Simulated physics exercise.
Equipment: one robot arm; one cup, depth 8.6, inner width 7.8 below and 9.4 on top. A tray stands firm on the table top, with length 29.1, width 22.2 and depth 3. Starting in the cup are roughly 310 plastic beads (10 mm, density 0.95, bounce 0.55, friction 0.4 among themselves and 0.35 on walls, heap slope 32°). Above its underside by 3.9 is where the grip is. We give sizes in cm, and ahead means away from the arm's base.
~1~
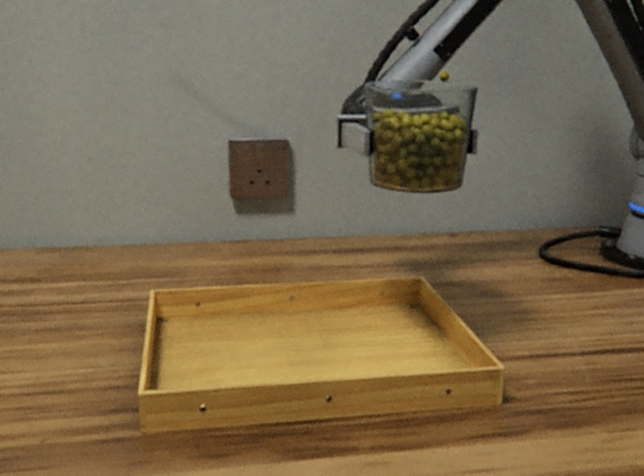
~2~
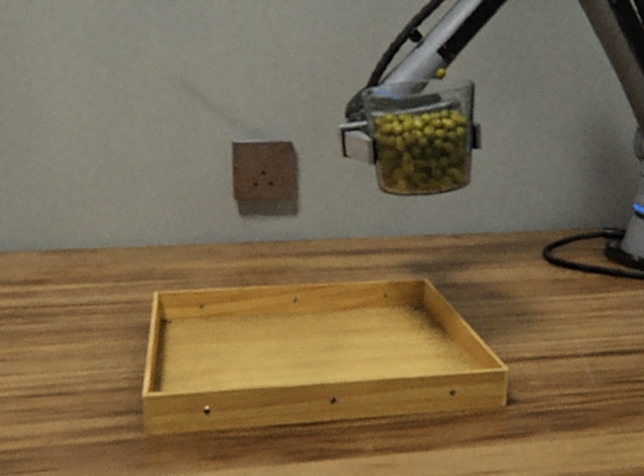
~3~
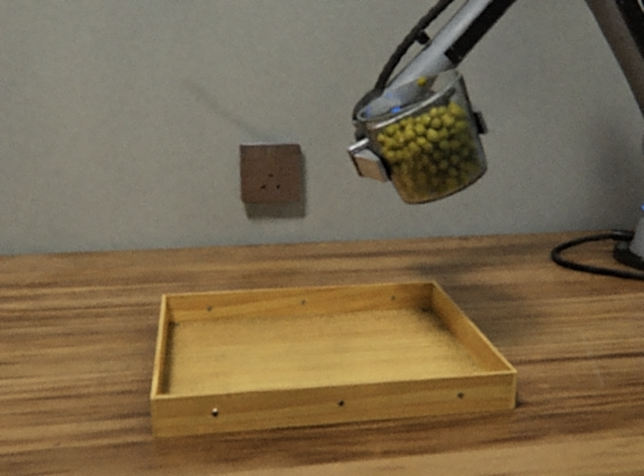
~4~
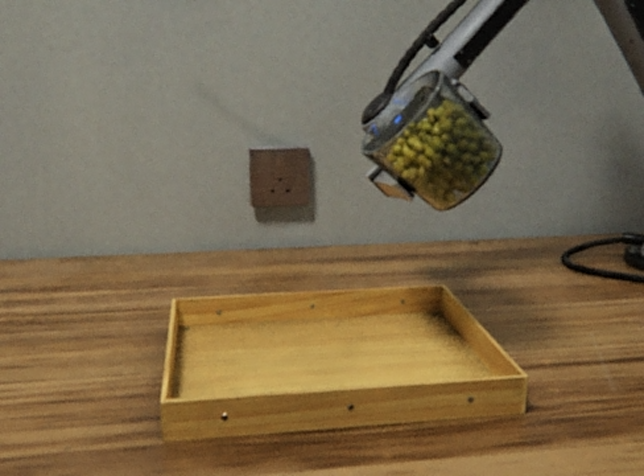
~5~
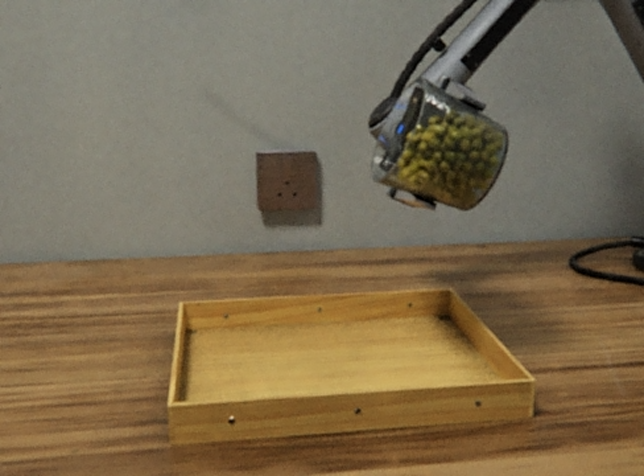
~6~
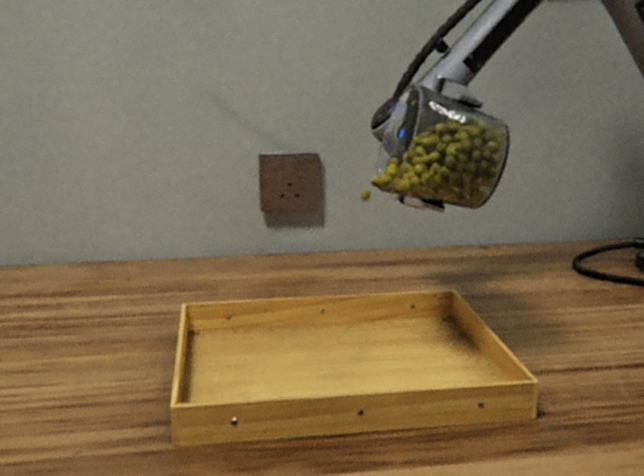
A wooden table stands against a plain grey wall with a brown socket plate, seen from the front and slightly above. A robot arm at the upper right grips a clear cup of yellow-green beads, above and behind a shallow, empty wooden tray. The arm tilts the cup steadily leftward until the beads slide toward its mouth and one drops out, while the view drifts slightly left.
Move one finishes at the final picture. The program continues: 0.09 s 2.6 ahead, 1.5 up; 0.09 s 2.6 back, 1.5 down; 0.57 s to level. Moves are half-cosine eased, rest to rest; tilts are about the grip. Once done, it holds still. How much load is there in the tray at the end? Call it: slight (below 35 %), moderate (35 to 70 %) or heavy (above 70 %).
Moderate.
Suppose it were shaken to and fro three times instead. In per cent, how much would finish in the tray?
Estimate: Around 70 %.
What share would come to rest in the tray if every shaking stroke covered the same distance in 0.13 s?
25 %.
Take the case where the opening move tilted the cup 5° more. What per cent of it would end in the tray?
About 60 %.
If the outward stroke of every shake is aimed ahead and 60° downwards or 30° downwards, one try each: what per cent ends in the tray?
You'd get about 5 per cent with the first setting and about 20 per cent with the second.
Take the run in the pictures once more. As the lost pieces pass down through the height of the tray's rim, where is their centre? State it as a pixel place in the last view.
(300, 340).
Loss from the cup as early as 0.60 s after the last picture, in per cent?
I'd put it at some 50 percent.
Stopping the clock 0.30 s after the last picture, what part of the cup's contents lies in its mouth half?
My estimate is near 55 per cent.
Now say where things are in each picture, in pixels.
The first picture shows cup middle at (418, 137), level; upper third of the load around (417, 131), from x 375 to 460, top at y 75; 307 in the cup.
The second picture shows cup middle at (421, 138), tilted 7° forward; upper third of the load around (426, 133), from x 375 to 465, top at y 75.
The third picture shows cup middle at (427, 141), tilted 25° forward; upper third of the load around (439, 134), from x 380 to 480, top at y 80.
The fourth picture shows cup middle at (435, 146), tilted 47° forward; upper third of the load around (453, 134), from x 395 to 490, top at y 105.
The fifth picture shows cup middle at (442, 150), tilted 65° forward; upper third of the load around (459, 136), from x 405 to 495, top at y 115.
The sixth picture shows cup middle at (444, 152), tilted 72° forward; upper third of the load around (465, 141), from x 365 to 500, top at y 120; 306 in the cup, 1 in flight or on a rim.
Then, 0.30 s later, tilted 64° forward, highest piece 21 above the table; 156 in the cup, 92 in the tray, 59 in flight or on a rim.
Then, 0.60 s later, tilted 12° forward, highest piece 24 above the table; 153 in the tray, 147 in the cup, 4 on the table or floor, 3 in flight or on a rim.
Then, 0.95 s later, level, highest piece 22 above the table; 156 in the tray, 147 in the cup, 4 on the table or floor.
Then, 2.00 s later, level, highest piece 22 above the table; 156 in the tray, 147 in the cup, 4 on the table or floor.
At rest, 156 in the tray, 147 in the cup, 4 on the table or floor. That is 51 % in the tray.
